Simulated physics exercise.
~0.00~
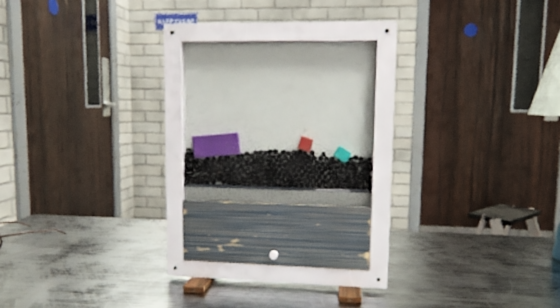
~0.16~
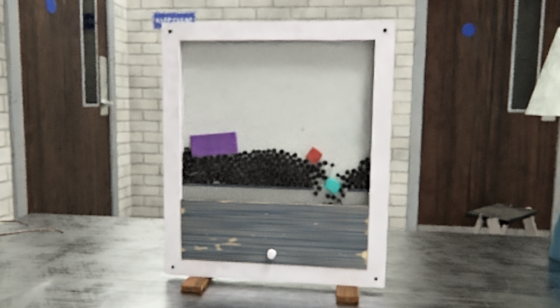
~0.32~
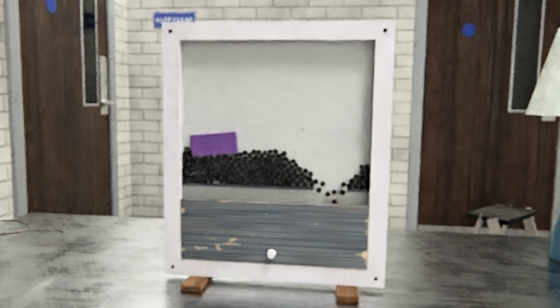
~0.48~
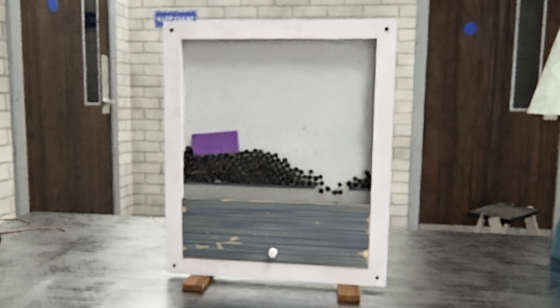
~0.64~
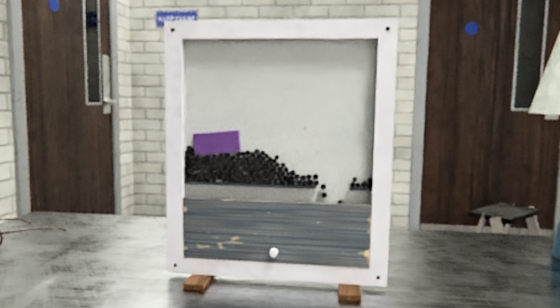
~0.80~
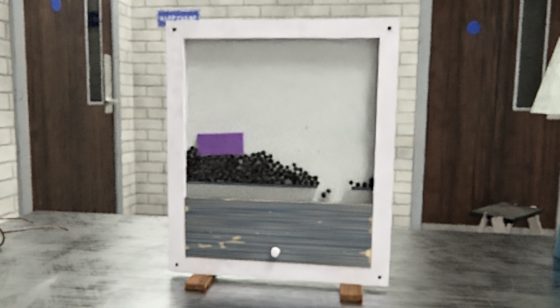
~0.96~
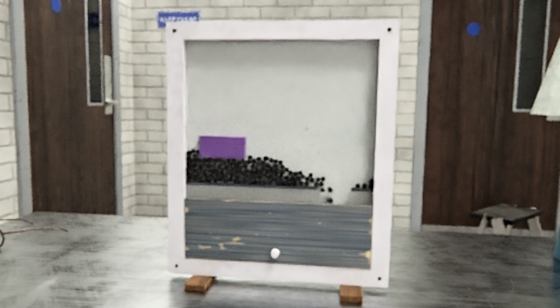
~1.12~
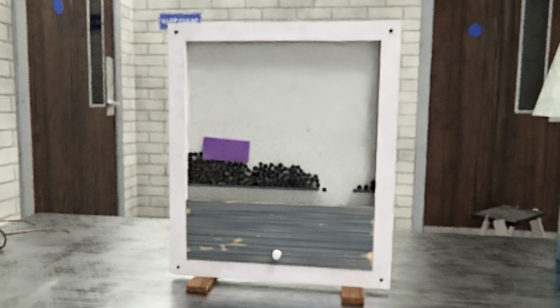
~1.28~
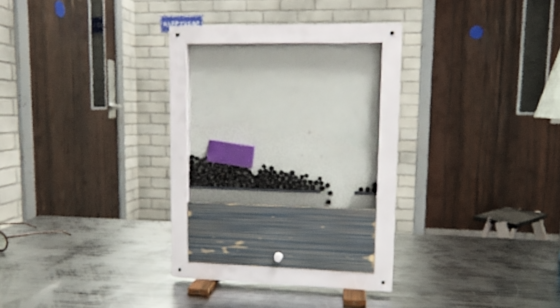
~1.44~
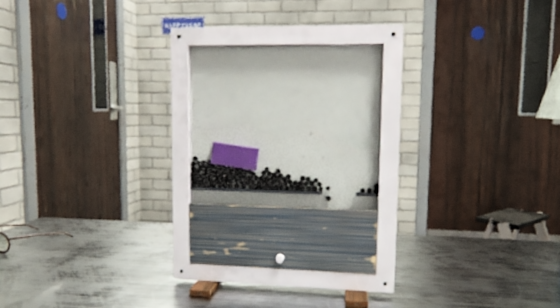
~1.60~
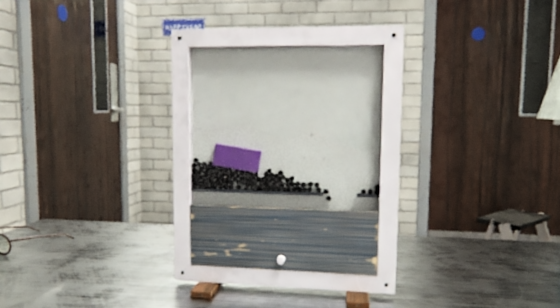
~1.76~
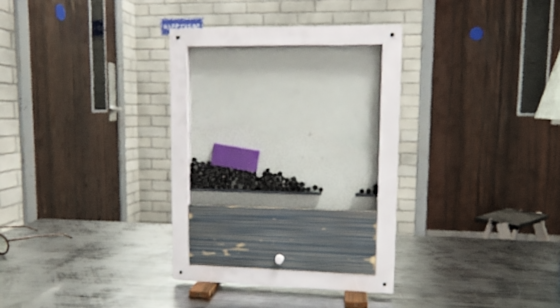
In a brick-walled room, black beads drain through a framed panel's gap, red and turquoise blocks dropping away, purple block staying tilted.
